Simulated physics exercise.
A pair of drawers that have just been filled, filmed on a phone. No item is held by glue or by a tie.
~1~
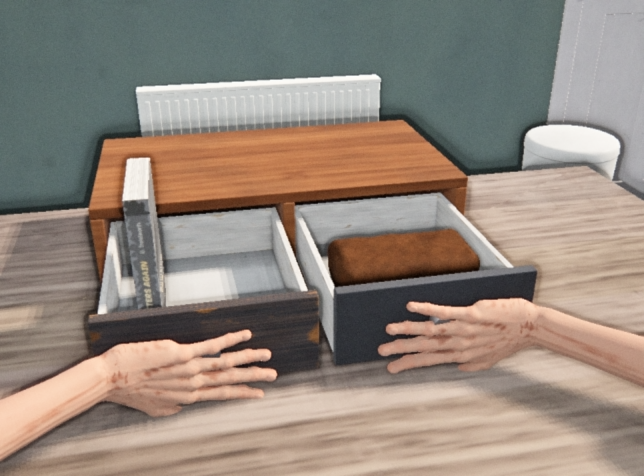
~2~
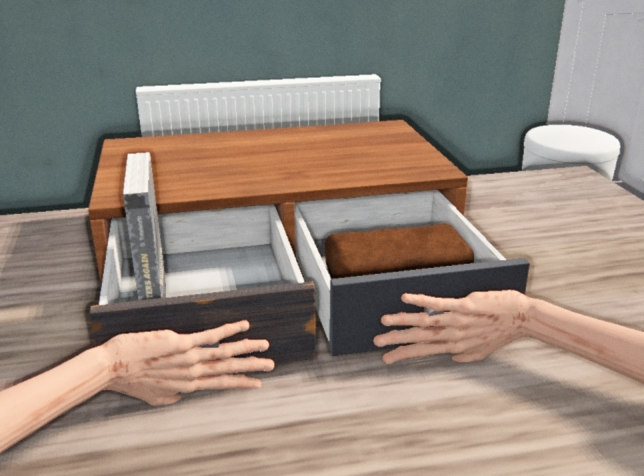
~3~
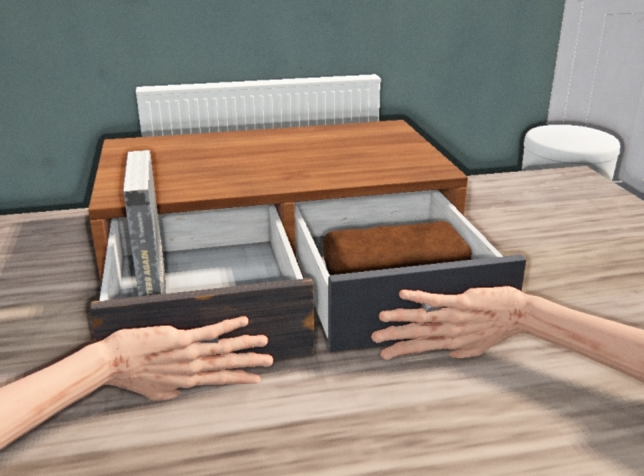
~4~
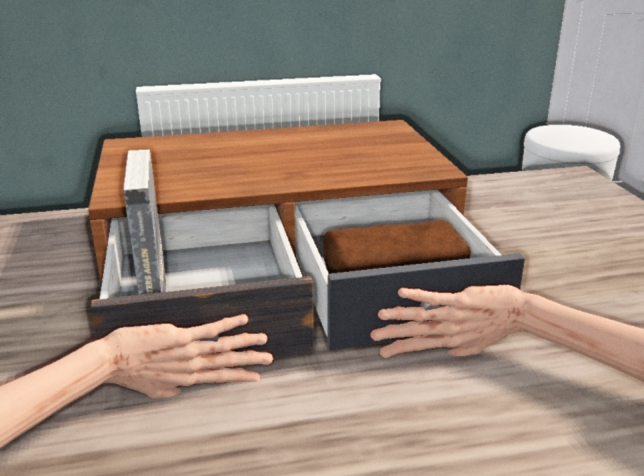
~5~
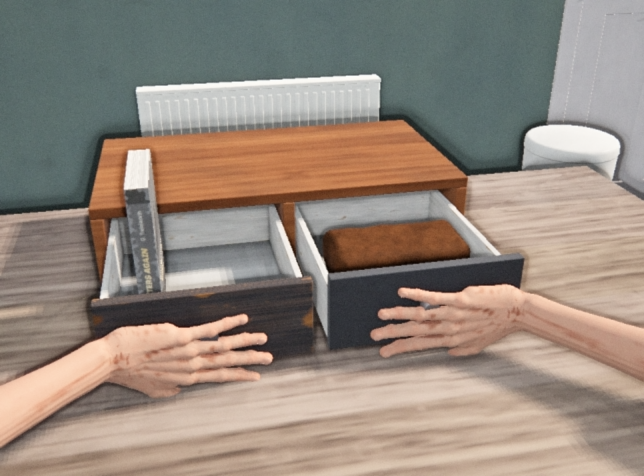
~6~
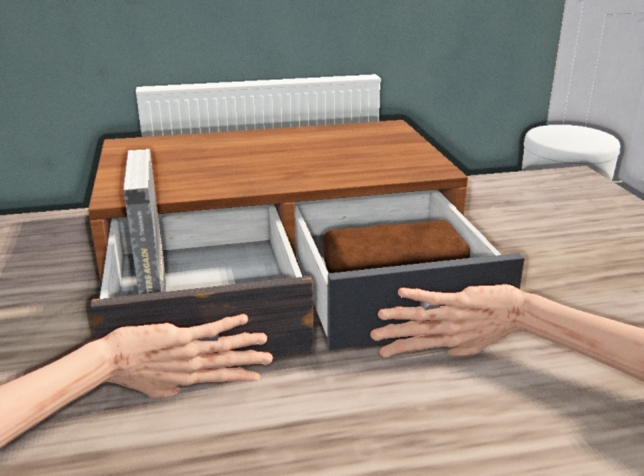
Two open drawers, the left holding a grey book and the right a brown loaf, slide slightly back into a wooden chest, then stay almost still, wide open, while two hands rest spread in front of them.
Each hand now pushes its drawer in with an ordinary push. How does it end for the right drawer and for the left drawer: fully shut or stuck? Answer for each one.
Right drawer - fully shut; left drawer - stuck.
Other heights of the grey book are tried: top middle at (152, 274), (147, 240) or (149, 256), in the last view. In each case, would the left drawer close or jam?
It pushes fully shut, then is blocked, then pushes fully shut.
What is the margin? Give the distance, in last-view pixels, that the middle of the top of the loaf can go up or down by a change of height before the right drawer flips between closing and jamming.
Shift: 24 px, direction up.
Then, 0.40 s past the last view, right drawer starting in; left drawer starting in.
Finally, the right drawer shuts flush; the left drawer stays ajar.
